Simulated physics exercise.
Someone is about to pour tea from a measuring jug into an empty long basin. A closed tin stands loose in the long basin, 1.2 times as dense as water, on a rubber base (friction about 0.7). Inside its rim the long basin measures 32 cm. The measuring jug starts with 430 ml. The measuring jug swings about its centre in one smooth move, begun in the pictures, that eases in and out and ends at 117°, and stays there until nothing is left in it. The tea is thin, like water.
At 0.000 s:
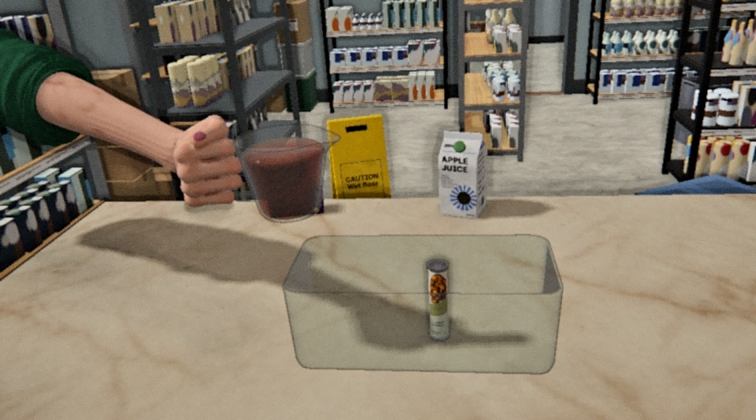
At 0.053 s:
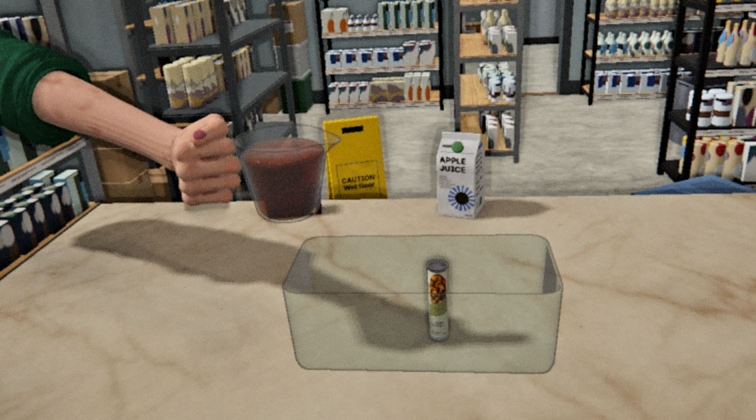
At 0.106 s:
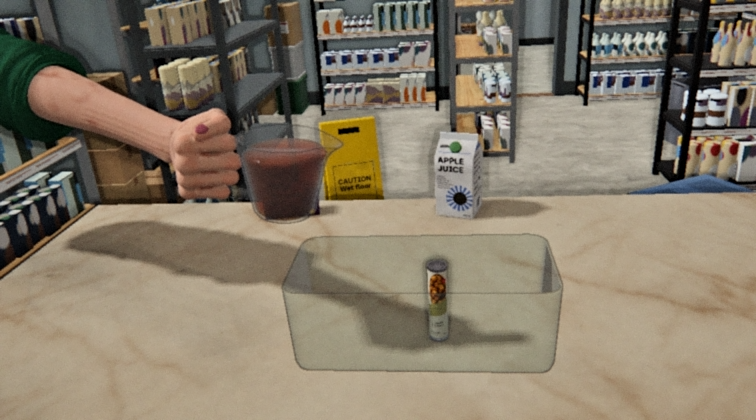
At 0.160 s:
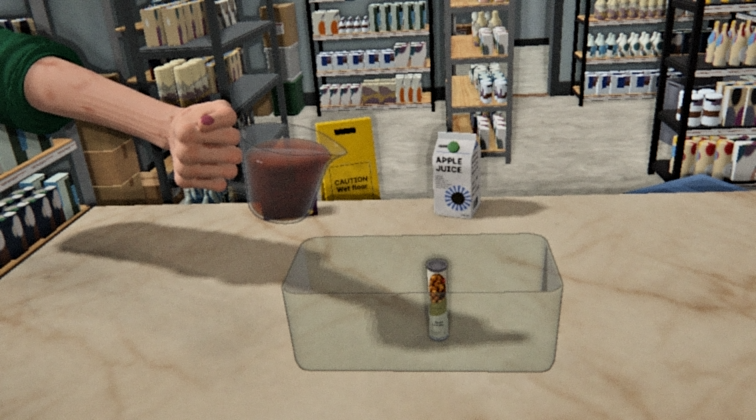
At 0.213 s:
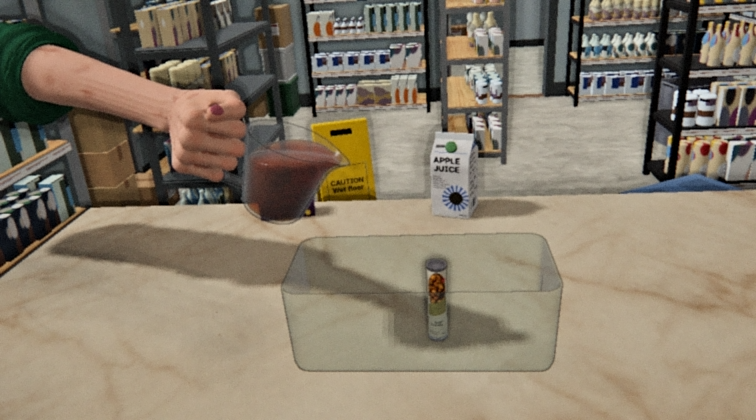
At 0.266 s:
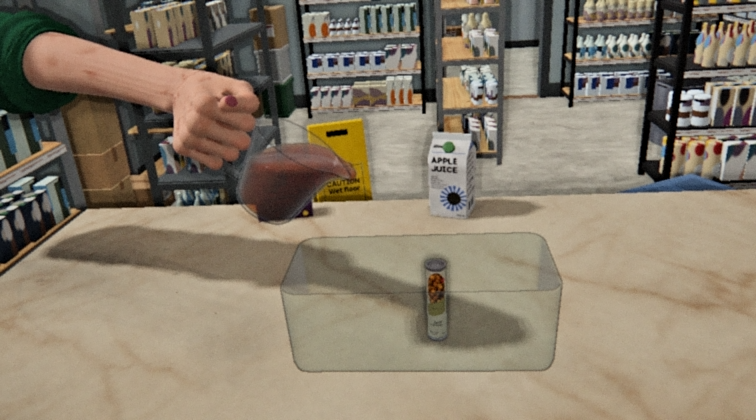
An arm in a green sleeve reaches in from the left over a pale marbled counter, seen from the front and slightly above, with stocked store shelves behind. A clear jug of dark reddish liquid is beside the fist, a yellow caution sign and white apple juice carton stand behind, and a small tin stands in a clear basin. The jug tilts rightward, slowly then faster, its liquid reaching the spout, while the background view shifts slightly.
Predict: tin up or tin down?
It keeps standing.
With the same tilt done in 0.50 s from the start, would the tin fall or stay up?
Then it keeps standing.
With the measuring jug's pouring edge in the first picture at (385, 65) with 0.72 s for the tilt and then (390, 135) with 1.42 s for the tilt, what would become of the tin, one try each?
First it topples; then it topples.
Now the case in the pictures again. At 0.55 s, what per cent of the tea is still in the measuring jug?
Near 30 in a hundred.
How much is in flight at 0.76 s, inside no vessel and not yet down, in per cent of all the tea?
Near 2 in a hundred.
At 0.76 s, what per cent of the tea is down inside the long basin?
About 96 per cent.
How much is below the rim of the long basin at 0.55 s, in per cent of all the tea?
Some 46 per cent.
After 0.55 s the tilt is 102° and 29 per cent is still to pour; the tin stands where it began.
After 0.76 s the tilt is 117° and 1 per cent is still to pour; the tin stands where it began.
After 0.98 s the tilt is 117° and 0 per cent is still to pour; the tin stands where it began.
After 1.22 s the tilt is 117° and 0 per cent is still to pour; the tin stands where it began.
In the end the tin stands where it began.
